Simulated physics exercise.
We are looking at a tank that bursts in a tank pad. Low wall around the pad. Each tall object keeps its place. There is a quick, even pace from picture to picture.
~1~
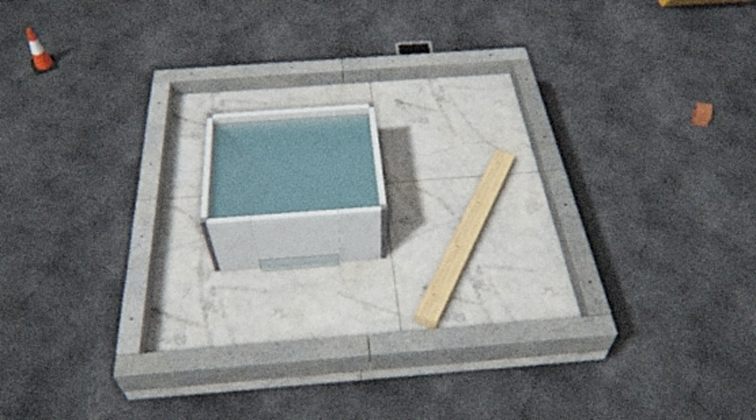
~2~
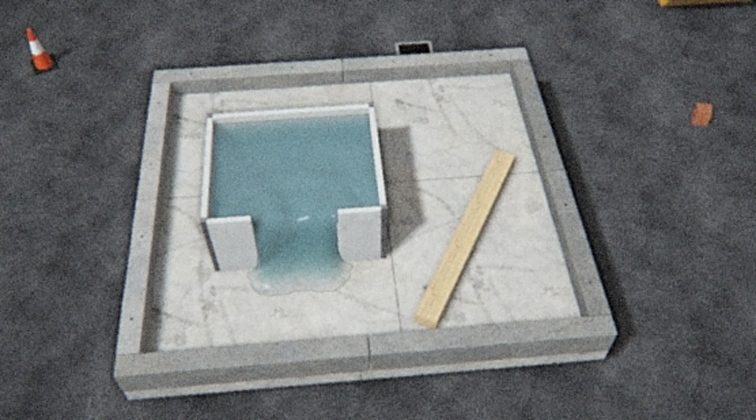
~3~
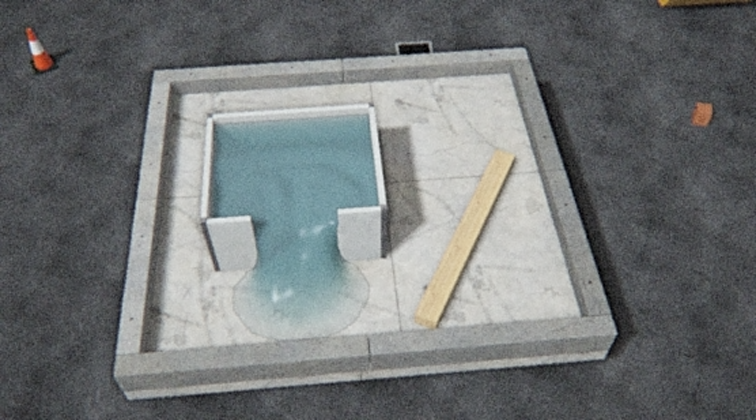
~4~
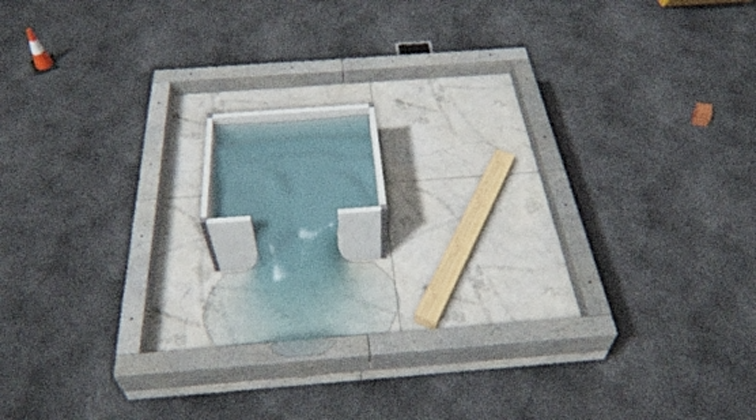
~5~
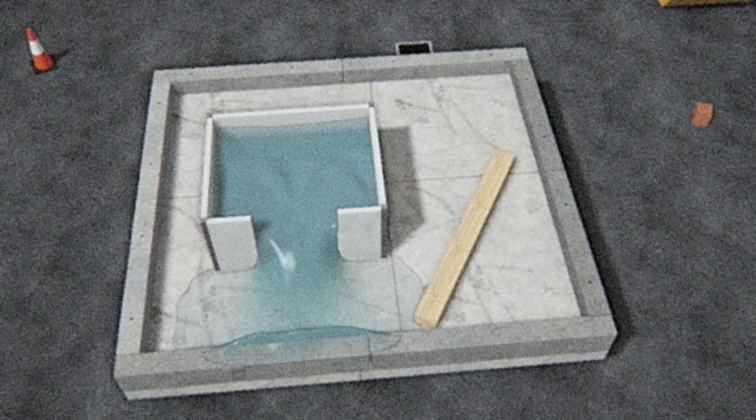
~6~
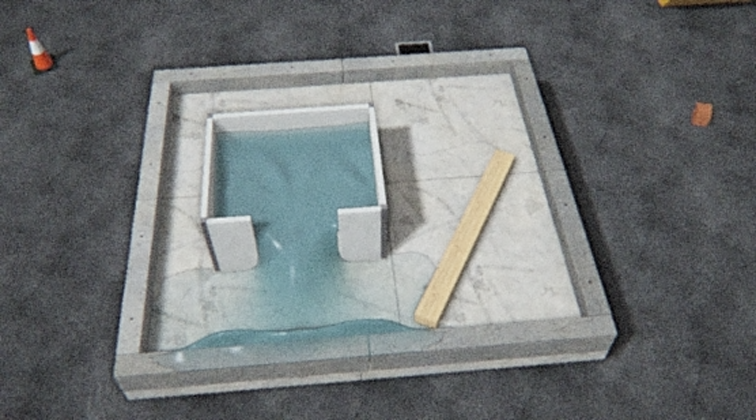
The clip shows an open tank of still blue water inside a low-walled pad beside a wooden plank; its front wall opens in the middle, and water pours through the gap, spreads to the near wall and runs sideways along it.
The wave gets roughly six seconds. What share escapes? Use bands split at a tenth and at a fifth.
A tenth to a fifth.
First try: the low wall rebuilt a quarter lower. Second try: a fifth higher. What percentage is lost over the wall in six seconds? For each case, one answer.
About 30 per cent, then about 10 per cent.
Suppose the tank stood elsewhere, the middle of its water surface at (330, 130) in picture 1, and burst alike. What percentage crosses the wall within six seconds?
Estimated share: Around 10 %.
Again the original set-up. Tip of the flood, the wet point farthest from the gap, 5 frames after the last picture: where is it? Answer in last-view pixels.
Estimated pixel: (571, 328).
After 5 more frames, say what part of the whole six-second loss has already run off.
About 35 per cent.
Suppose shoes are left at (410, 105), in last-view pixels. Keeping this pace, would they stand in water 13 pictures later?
My answer is high and dry.
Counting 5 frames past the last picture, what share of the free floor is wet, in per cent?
About 35 percent.
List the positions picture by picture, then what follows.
Still water in the open tank at (293, 165), in the first frame.
Water pours out at (299, 244) and has run to (258, 282), in the second frame.
Water pours out at (299, 247) and has run to (274, 332), in the third frame.
Water pours out at (299, 248) and has run to a hidden place, in the fourth frame.
The front is at a hidden place, out from the gap at (299, 246), in the fifth frame.
The front is at a hidden place, out from the gap at (299, 246), in the sixth frame.
A moment on, water covers 25 % of the floor; the low wall has let 2 % over.
Next, water covers 35 % of the floor; the low wall has let 6 % over.
Then, water covers 55 % of the floor; the low wall has let 15 % over.
Later, water covers 75 % of the floor; the low wall has let 17 % over.
In the end, water covers 75 % of the floor; the low wall has let 17 % over.
